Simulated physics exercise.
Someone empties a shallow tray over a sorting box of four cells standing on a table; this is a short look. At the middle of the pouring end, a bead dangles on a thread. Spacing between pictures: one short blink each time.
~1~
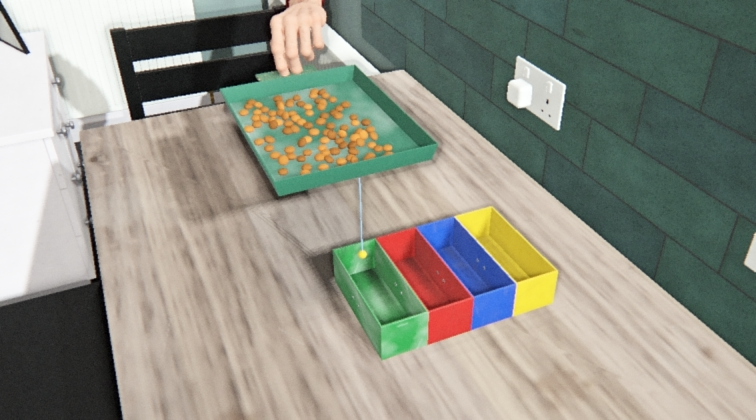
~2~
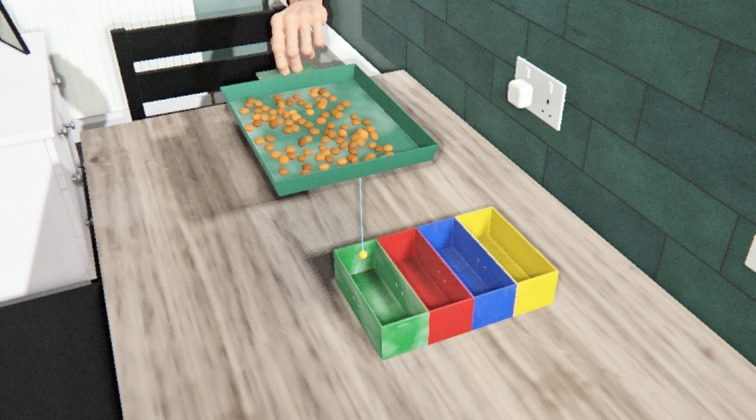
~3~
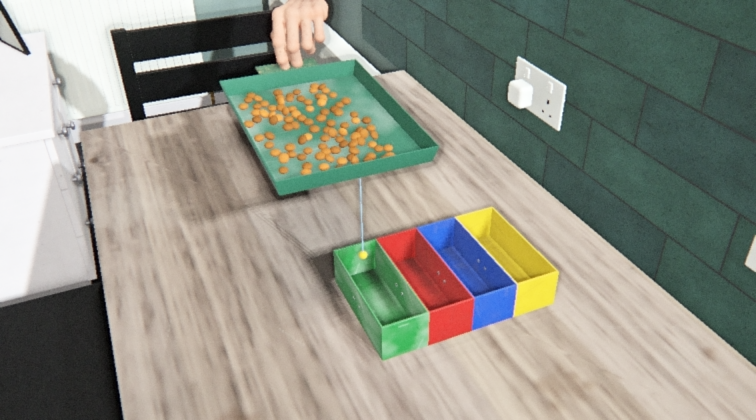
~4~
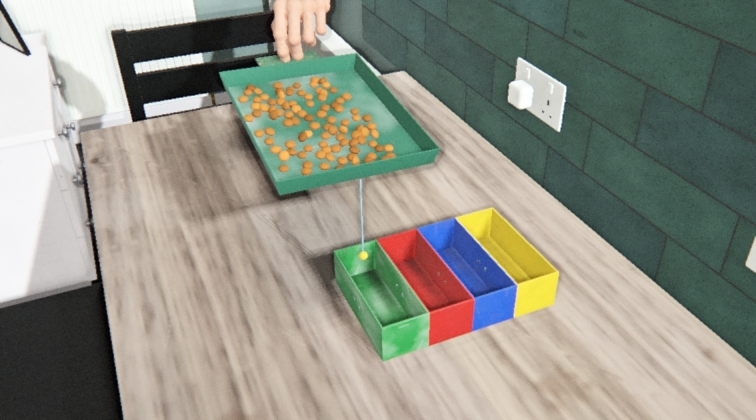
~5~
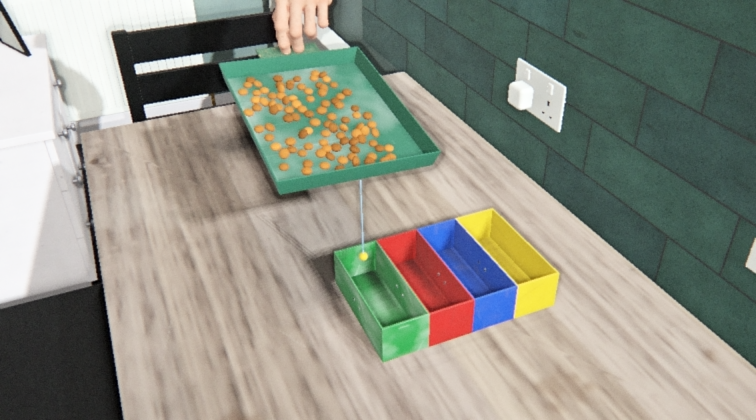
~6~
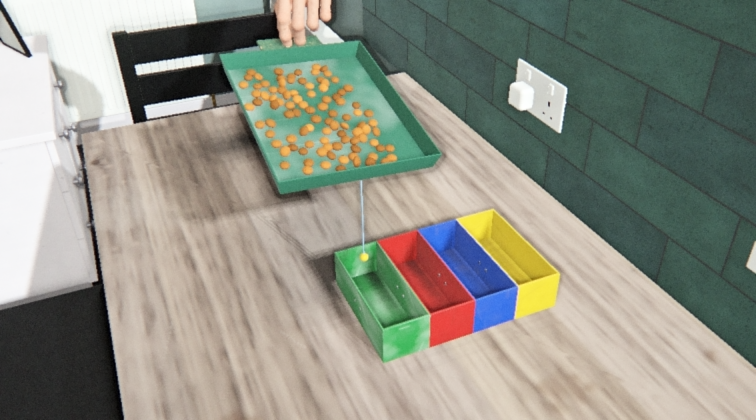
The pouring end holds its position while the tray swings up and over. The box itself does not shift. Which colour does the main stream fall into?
The red cell.
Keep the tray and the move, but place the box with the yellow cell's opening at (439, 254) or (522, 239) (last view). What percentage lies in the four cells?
In order: 100 per cent and 90 per cent.
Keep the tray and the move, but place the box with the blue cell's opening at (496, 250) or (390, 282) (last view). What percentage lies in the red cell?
That makes 50 per cent, followed by 0 per cent.
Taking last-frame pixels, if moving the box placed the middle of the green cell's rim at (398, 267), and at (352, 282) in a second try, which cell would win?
Position one: Red. Position two: The blue one.
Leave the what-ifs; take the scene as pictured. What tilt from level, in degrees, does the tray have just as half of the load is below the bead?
That happens at close to 105 degrees.
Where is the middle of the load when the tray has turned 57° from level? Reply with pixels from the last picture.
Check around (389, 156) in the last picture.
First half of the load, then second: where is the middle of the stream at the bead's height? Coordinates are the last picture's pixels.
Around (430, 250), followed by around (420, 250).
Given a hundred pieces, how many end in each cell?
Approximate shares in per cent - green cell 10, red cell 70, blue cell 20, yellow cell 0.
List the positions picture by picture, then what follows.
The first frame shows corners of the pouring end at (277, 178) and (432, 143), level; middle of the load at (314, 132), bits of cat kibble; bead on its thread at (362, 254); green cell at (405, 333); red cell at (450, 318); blue cell at (494, 304); yellow cell at (535, 290).
The second frame shows corners of the pouring end at (278, 179) and (433, 143), level; middle of the load at (314, 132).
The third frame shows corners of the pouring end at (279, 178) and (433, 145), tipped barely, lowest at the right corner; middle of the load at (314, 129).
The fourth frame shows corners of the pouring end at (279, 178) and (434, 147), tipped a little, lowest at the right corner; middle of the load at (315, 126).
The fifth frame shows corners of the pouring end at (280, 178) and (435, 150), tipped a little, lowest at the right corner; middle of the load at (315, 122).
The sixth frame shows corners of the pouring end at (282, 178) and (436, 152), tipped a little, lowest at the right corner; middle of the load at (316, 119); green cell at (406, 336); red cell at (452, 321); blue cell at (495, 306); yellow cell at (537, 293).
Soon, tray tipped steeply; nearly all on the tray; a stray few falling or outside the box.
A while on, tray tipped right over; about two thirds on the tray; a small part in the red cell; a small part in the blue cell; a small part falling or outside the box.
Towards the end, tray tipped past a quarter turn; about two thirds in the red cell; about a quarter in the blue cell; a small part in the green cell; a stray few falling or outside the box.
Finally, tray tipped past a quarter turn; about two thirds in the red cell; about a quarter in the blue cell; a small part in the green cell; none in the yellow cell; a stray few outside the box.
